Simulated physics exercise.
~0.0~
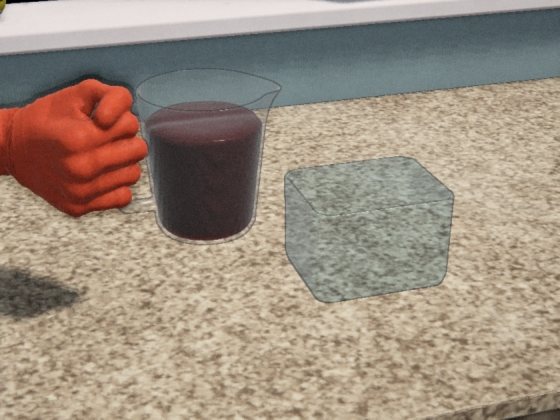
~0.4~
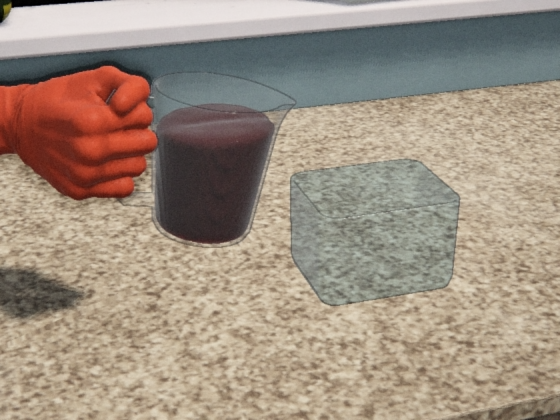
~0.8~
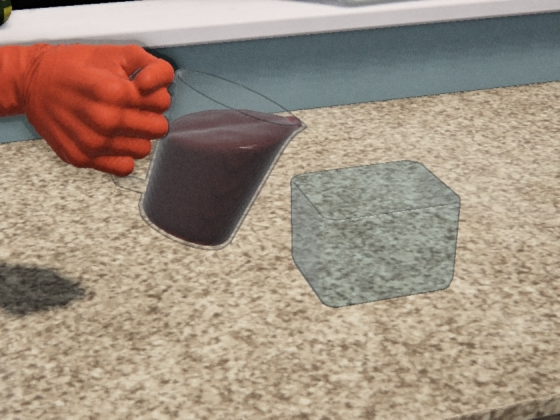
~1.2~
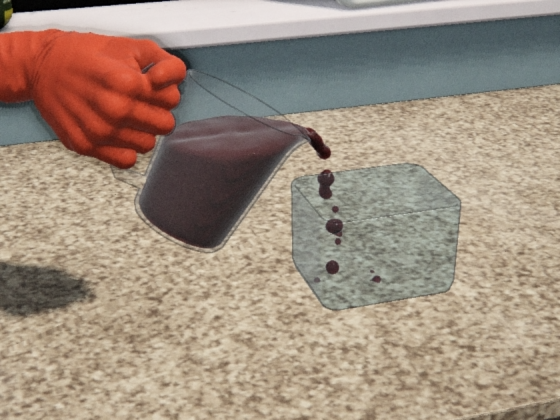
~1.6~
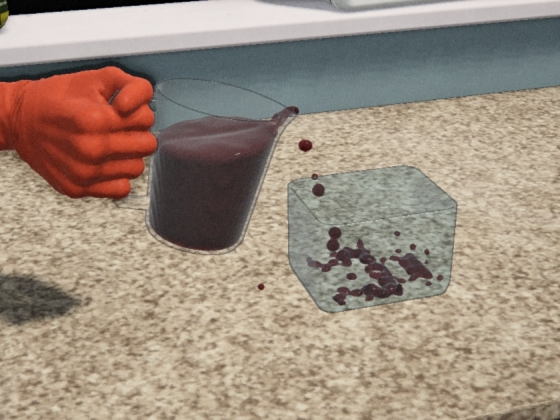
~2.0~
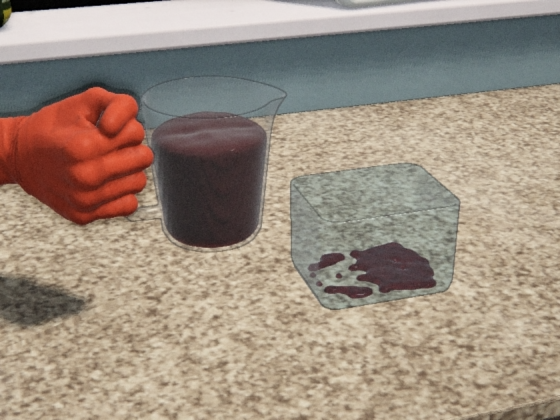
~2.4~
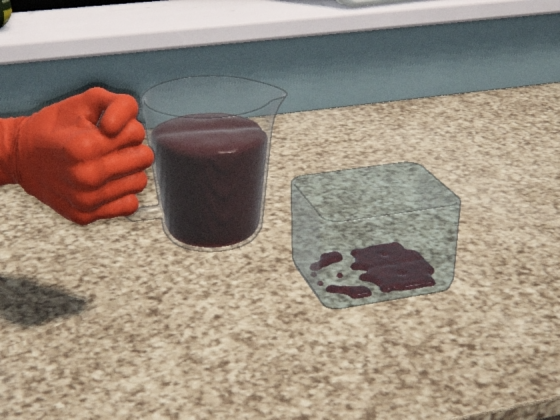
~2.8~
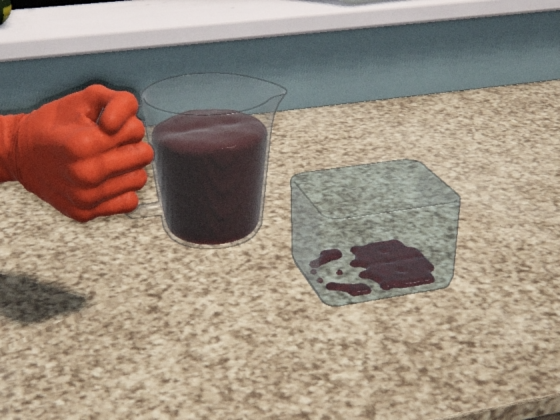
To begin with, a red-gloved hand is beside a clear measuring jug mostly filled with dark purple-red wine, next to an empty transparent food box on a speckled counter. The jug tips rightwards towards the box, and the wine slides up to its spout. A thin, broken trickle of dark drops then falls into the box. The jug tilts back upright as the last drops fall and scatter across the bottom. At the end, the jug stands upright, still holding most of its wine, while a shallow, patchy puddle lies in the box.
